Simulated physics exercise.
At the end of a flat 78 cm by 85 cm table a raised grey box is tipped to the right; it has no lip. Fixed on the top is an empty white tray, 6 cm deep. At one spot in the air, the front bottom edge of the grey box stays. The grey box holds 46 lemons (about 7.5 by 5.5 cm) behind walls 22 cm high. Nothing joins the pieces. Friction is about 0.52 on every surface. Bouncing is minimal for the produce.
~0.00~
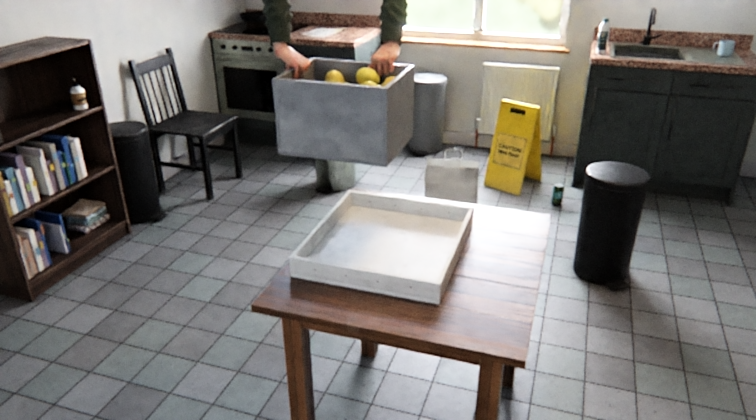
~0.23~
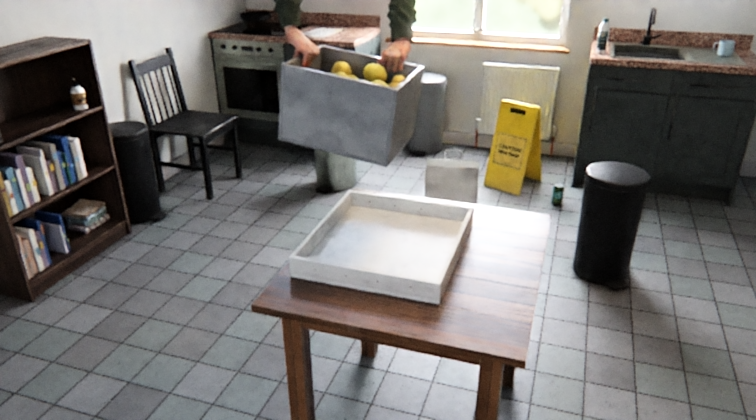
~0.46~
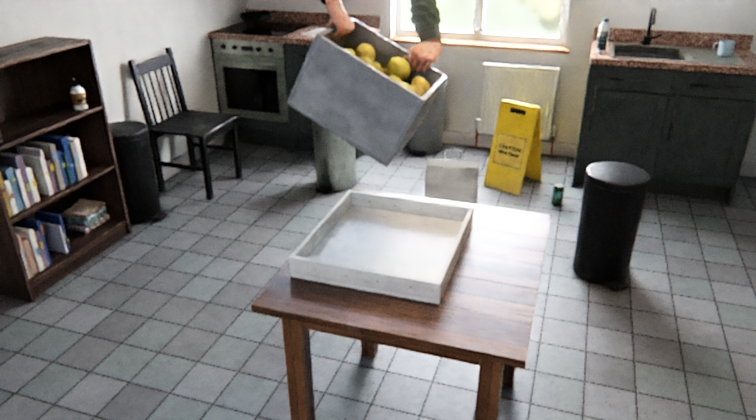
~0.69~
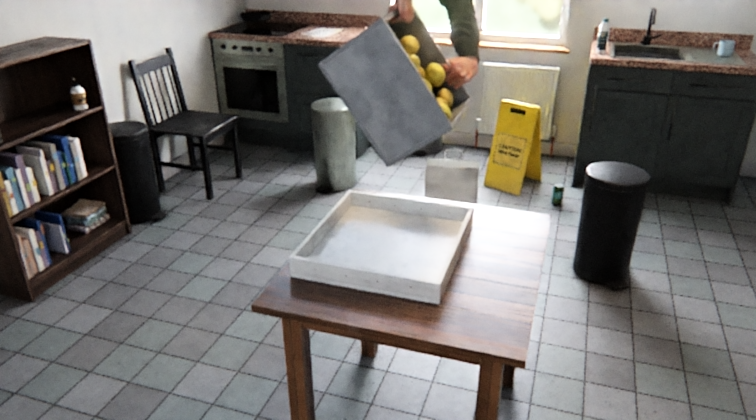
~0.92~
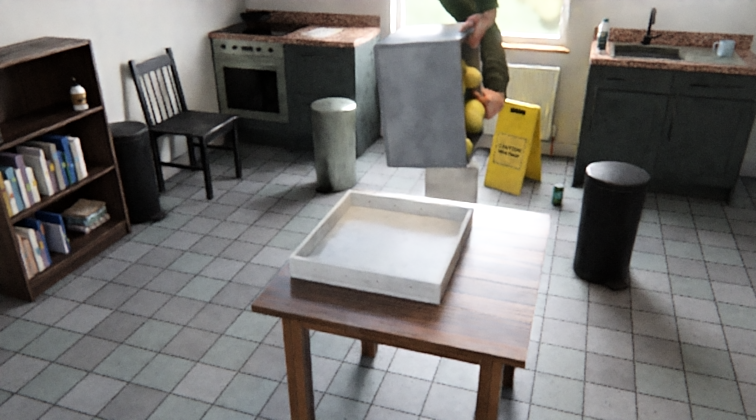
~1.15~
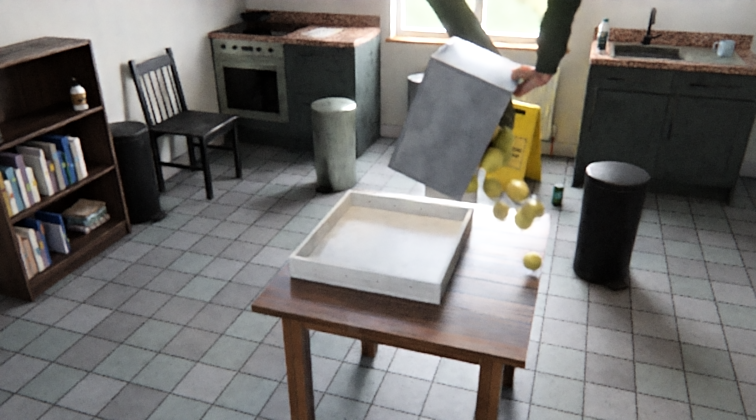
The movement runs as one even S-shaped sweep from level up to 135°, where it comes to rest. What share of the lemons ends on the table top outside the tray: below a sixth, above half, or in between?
I reckon a sixth up to a half of them finish on the table top outside the tray.
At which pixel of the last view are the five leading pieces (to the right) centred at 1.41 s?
Centre: About (598, 339) px.
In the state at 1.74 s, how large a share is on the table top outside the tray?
Close to 60 in a hundred.
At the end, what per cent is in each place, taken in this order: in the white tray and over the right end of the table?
Close to 0 and 60 percent respectively.
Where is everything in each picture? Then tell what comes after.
In the first frame (each is followed by its nearest rim corner in this view), grey box, (383, 87); white tray, (436, 282); 0° from level; none out.
In the second frame, grey box, (394, 88); 8° from level.
In the third frame, grey box, (421, 98); 27° from level.
In the fourth frame, grey box, (451, 124); 54° from level.
In the fifth frame, grey box, (467, 163); 83° from level.
In the sixth frame, grey box, (463, 197); white tray, (436, 282); 110° from level; 9 out, the lowest lemon at (532, 261).
After 1.41 s, tilt 130°; 14 still in the grey box, 15 on the table top outside the tray, 3 over the right end of the table and 14 in the air.
After 1.74 s, tilt 135°; 27 on the table top outside the tray, 18 over the right end of the table and 1 in the air.
After 2.21 s, tilt 135°; 17 on the table top outside the tray, 28 over the right end of the table and 1 over the table's other edges.
Outcome (at 2.80 s), 15 on the table top outside the tray, 28 over the right end of the table and 3 over the table's other edges. Asked share, 15 of 46, 33 per cent.
